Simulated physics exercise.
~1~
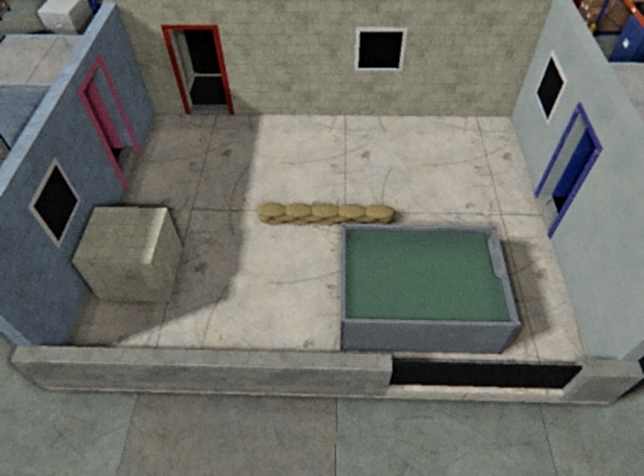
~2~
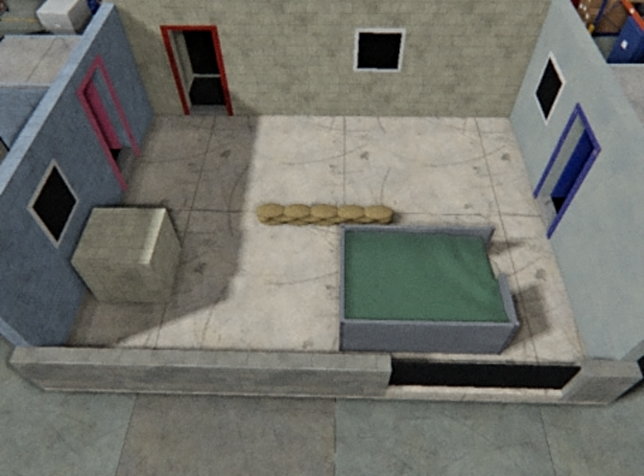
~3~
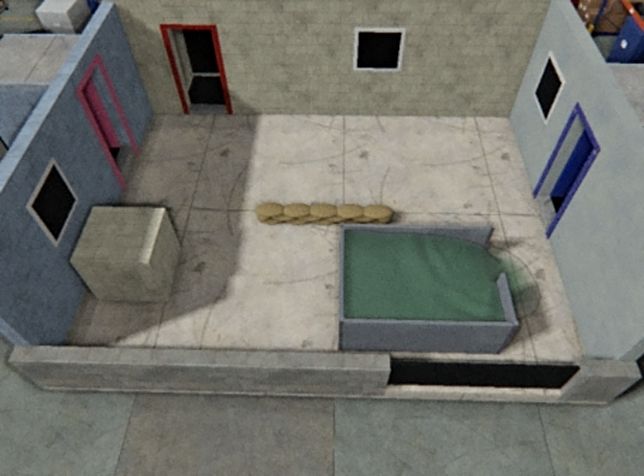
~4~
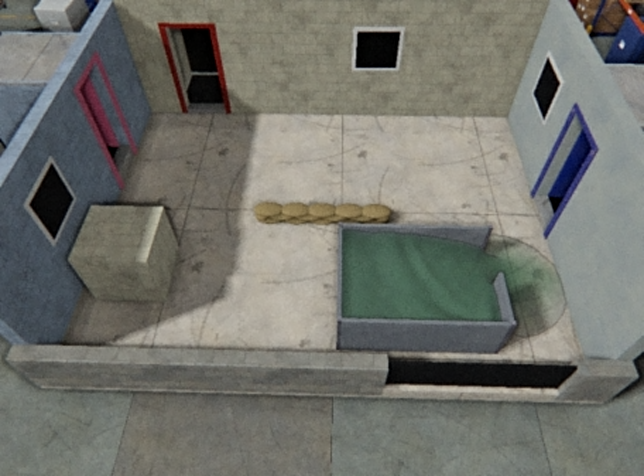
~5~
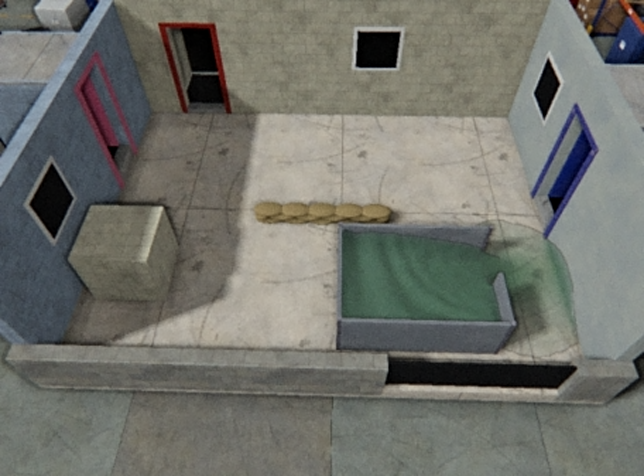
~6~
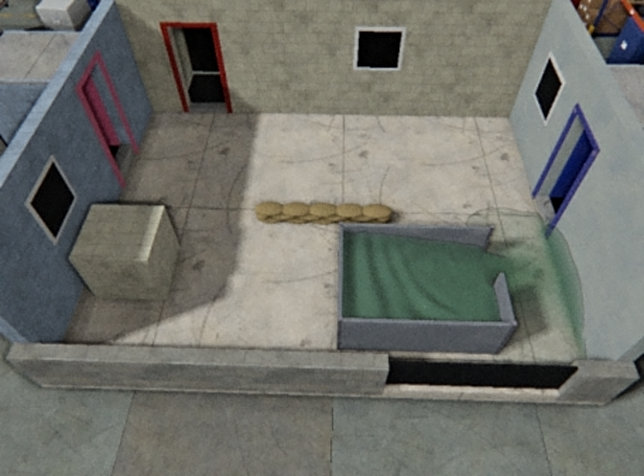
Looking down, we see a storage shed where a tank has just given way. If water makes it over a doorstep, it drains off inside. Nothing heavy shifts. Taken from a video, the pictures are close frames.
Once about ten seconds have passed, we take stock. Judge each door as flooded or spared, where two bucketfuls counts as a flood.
The blue door is flooded, the red door is spared, the pink door is spared.
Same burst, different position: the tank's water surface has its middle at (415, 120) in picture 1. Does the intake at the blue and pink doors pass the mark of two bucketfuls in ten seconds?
My take: The blue one stays within the limit, and the pink one stays within the limit.
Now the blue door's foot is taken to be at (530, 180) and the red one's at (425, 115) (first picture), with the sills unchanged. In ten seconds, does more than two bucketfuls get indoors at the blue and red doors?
Then blue comes up short and red overshoots.
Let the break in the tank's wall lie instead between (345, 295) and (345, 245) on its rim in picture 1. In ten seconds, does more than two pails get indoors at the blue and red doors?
Result - blue door does not reach it, red door tops the mark.
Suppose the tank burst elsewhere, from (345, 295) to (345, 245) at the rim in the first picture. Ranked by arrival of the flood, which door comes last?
The door marked blue.
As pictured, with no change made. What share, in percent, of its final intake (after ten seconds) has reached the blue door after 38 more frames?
Close to 100 percent.
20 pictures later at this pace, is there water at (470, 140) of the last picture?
By then I'd expect it to be inundated.
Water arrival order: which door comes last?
Answer: The one in pink.
A moment on, water covers 10 % of the floor; the blue door under two buckets in, the red door not reached, the pink door not reached.
Next, water covers 20 % of the floor; the blue door over two buckets in, the red door not reached, the pink door not reached.
Then, water covers 35 % of the floor; the blue door over two buckets in, the red door not reached, the pink door not reached.
Later, water covers 75 % of the floor; the blue door far over two buckets in, the red door wet at the sill, nothing in, the pink door not reached.
In the end, water covers 90 % of the floor; the blue door far over two buckets in, the red door wet at the sill, nothing in, the pink door wet at the sill, nothing in.
